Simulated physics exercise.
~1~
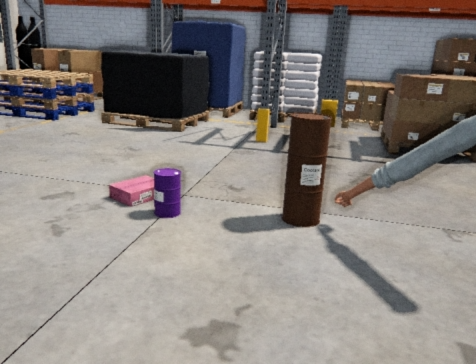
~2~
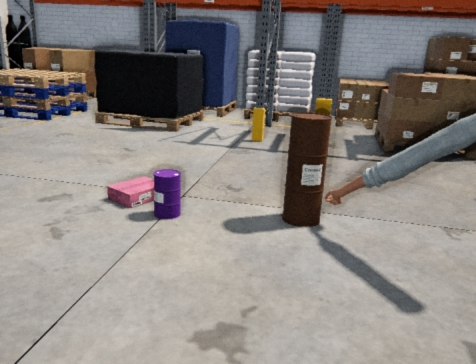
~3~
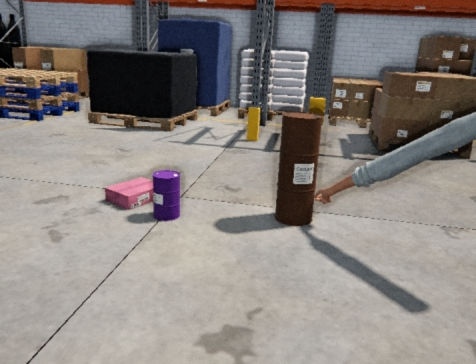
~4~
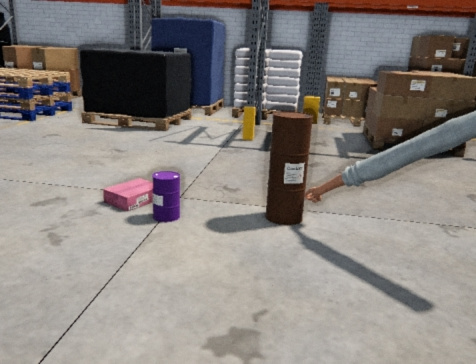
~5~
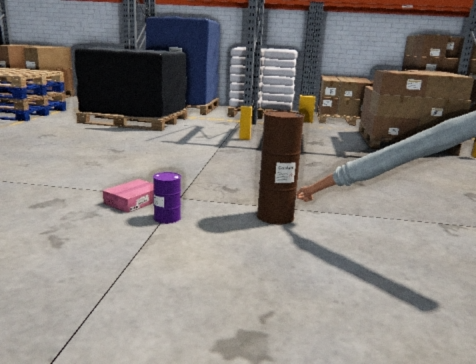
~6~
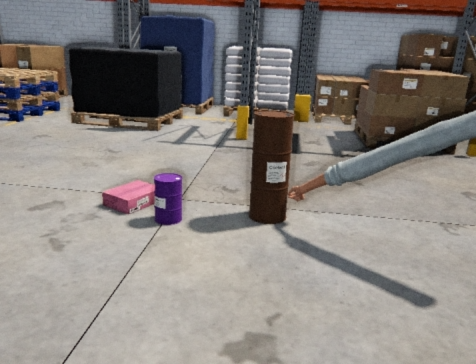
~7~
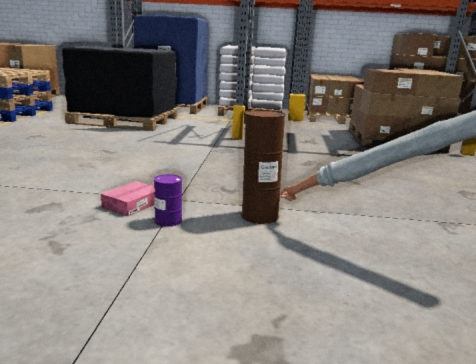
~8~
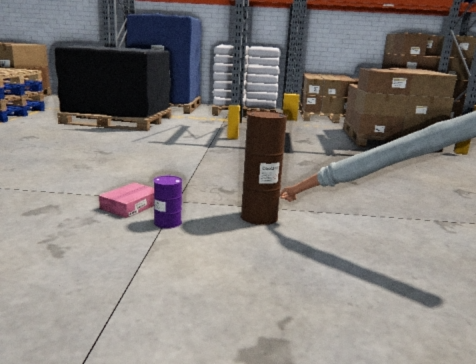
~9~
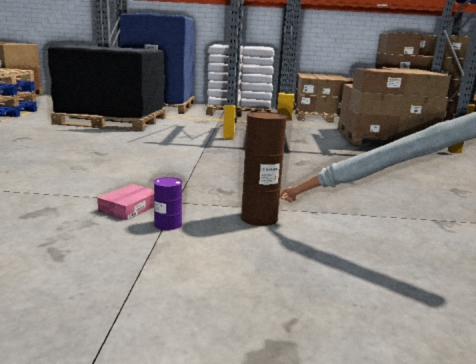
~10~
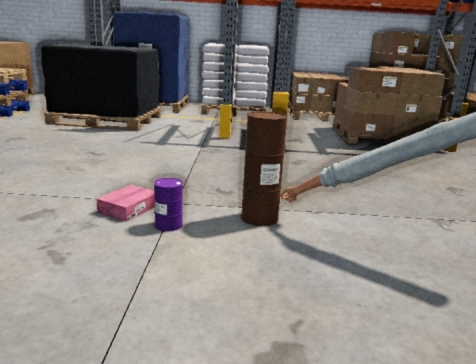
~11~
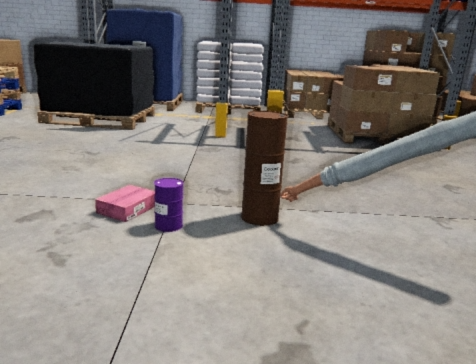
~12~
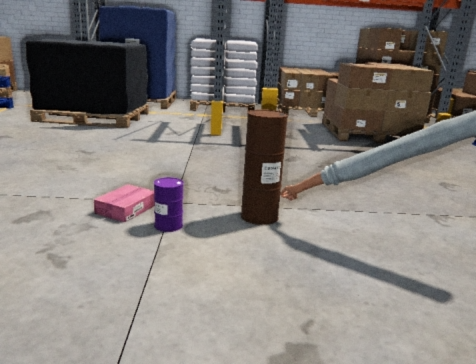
On the concrete floor of a warehouse, with stacked boxes and wrapped pallets along the back wall, a pink parcel and a small purple canister sit to the left of a tall brown drum. An arm in a pale blue sleeve reaches in from the right, its hand low against the drum. The hand pushes, and the drum slides steadily left toward the canister, staying upright. Partway along, the push ends and the drum stops short of the canister. It stands still with the hand beside it, while the parcel and canister remain in place.
